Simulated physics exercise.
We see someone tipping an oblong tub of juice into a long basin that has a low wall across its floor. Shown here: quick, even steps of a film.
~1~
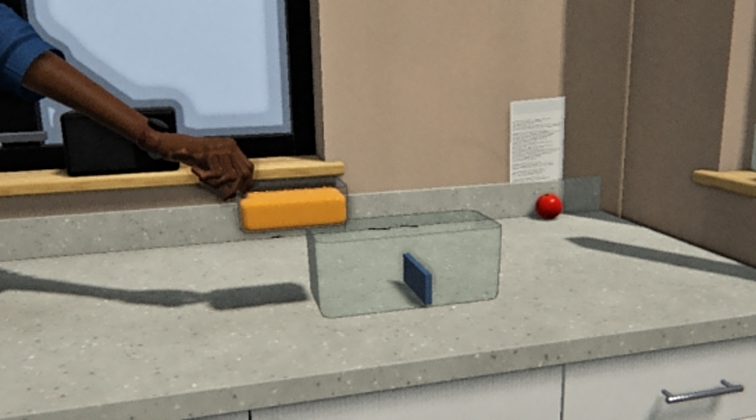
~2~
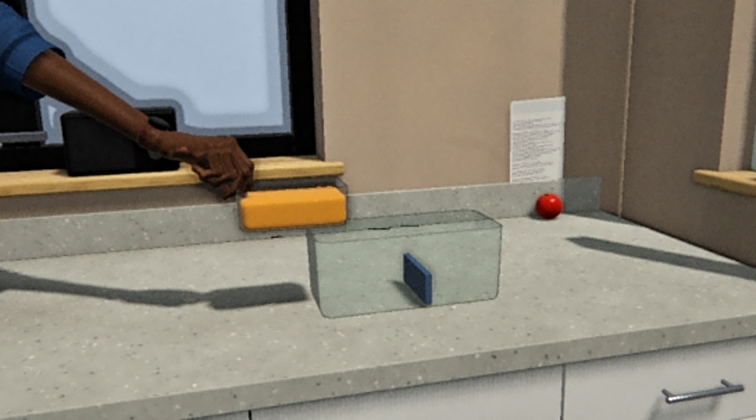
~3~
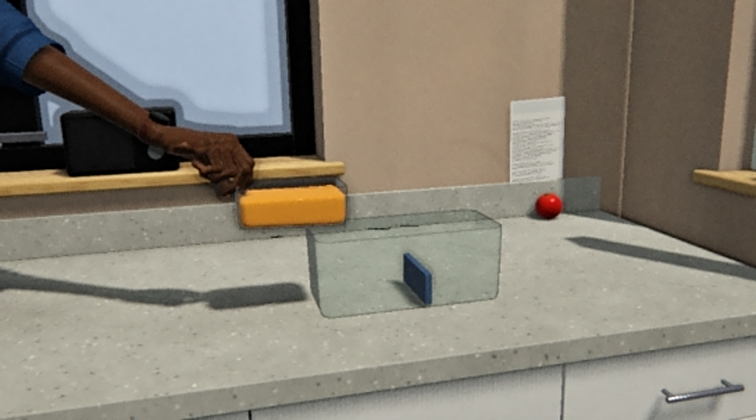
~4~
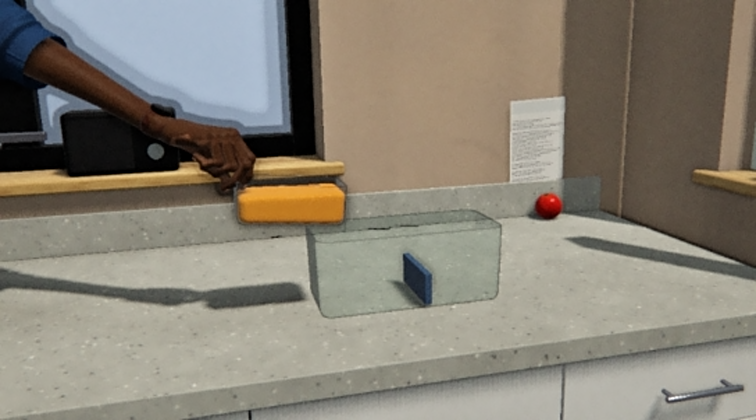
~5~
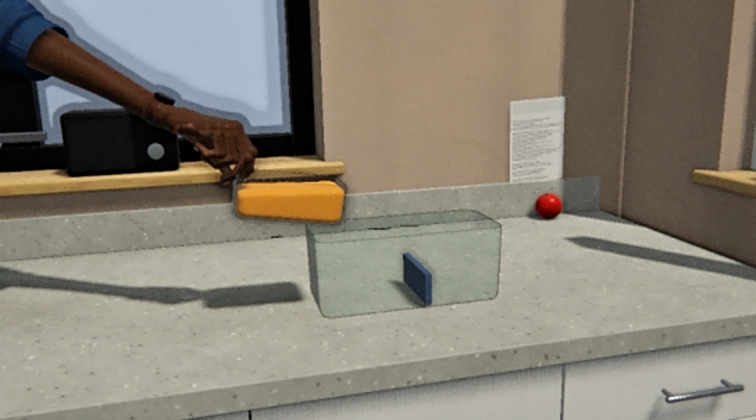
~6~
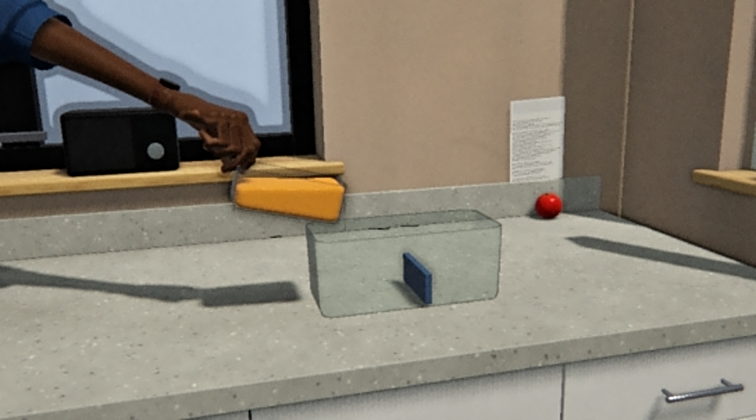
At first, a hand holds an oblong orange tub level above the left end of a clear, long basin with a low blue wall inside. Then the hand gradually tilts the tub slightly, raising its left end while the right end stays nearly in place, and the basin remains still.
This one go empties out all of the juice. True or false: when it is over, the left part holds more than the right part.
True.
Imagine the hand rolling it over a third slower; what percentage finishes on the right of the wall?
Roughly 5 %.
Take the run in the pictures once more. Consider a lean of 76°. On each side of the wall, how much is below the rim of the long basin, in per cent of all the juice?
About 15 % left and about 0 % right.
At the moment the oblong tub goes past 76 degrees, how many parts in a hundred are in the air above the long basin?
That comes to near 50 percent.
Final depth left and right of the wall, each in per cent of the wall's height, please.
Once it is still, the left part shows 40 per cent and the right part 20.
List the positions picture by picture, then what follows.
In the first frame, it leans 0°; its right rim is at (342, 183); the juice meets the walls at (239, 199) and (340, 192); the long basin's rim runs from (311, 234) to (488, 219); the wall's top is at (417, 264).
In the second frame, it leans 1°; its right rim is at (342, 183); the juice meets the walls at (239, 199) and (340, 192).
In the third frame, it leans 2°; its right rim is at (342, 183); the juice meets the walls at (238, 197) and (340, 190).
In the fourth frame, it leans 5°; its right rim is at (342, 183); the juice meets the walls at (237, 194) and (339, 188).
In the fifth frame, it leans 9°; its right rim is at (342, 183); the juice meets the walls at (236, 190) and (339, 185).
In the sixth frame, it leans 14°; its right rim is at (341, 183); the juice meets the walls at (235, 184) and (339, 182).
A moment on, the tilt is 76° and 35 per cent is still to pour, 17 is left of the wall and 0 right of it.
Next, the tilt is 110° and 4 per cent is still to pour, 60 is left of the wall and 26 right of it.
Then the tilt is 113° and 0 per cent is still to pour, 71 is left of the wall and 24 right of it.
Later the tilt is 113° and 0 per cent is still to pour, 71 is left of the wall and 24 right of it.
At rest 71 per cent lies left of the wall, 24 right of it and 5 outside.
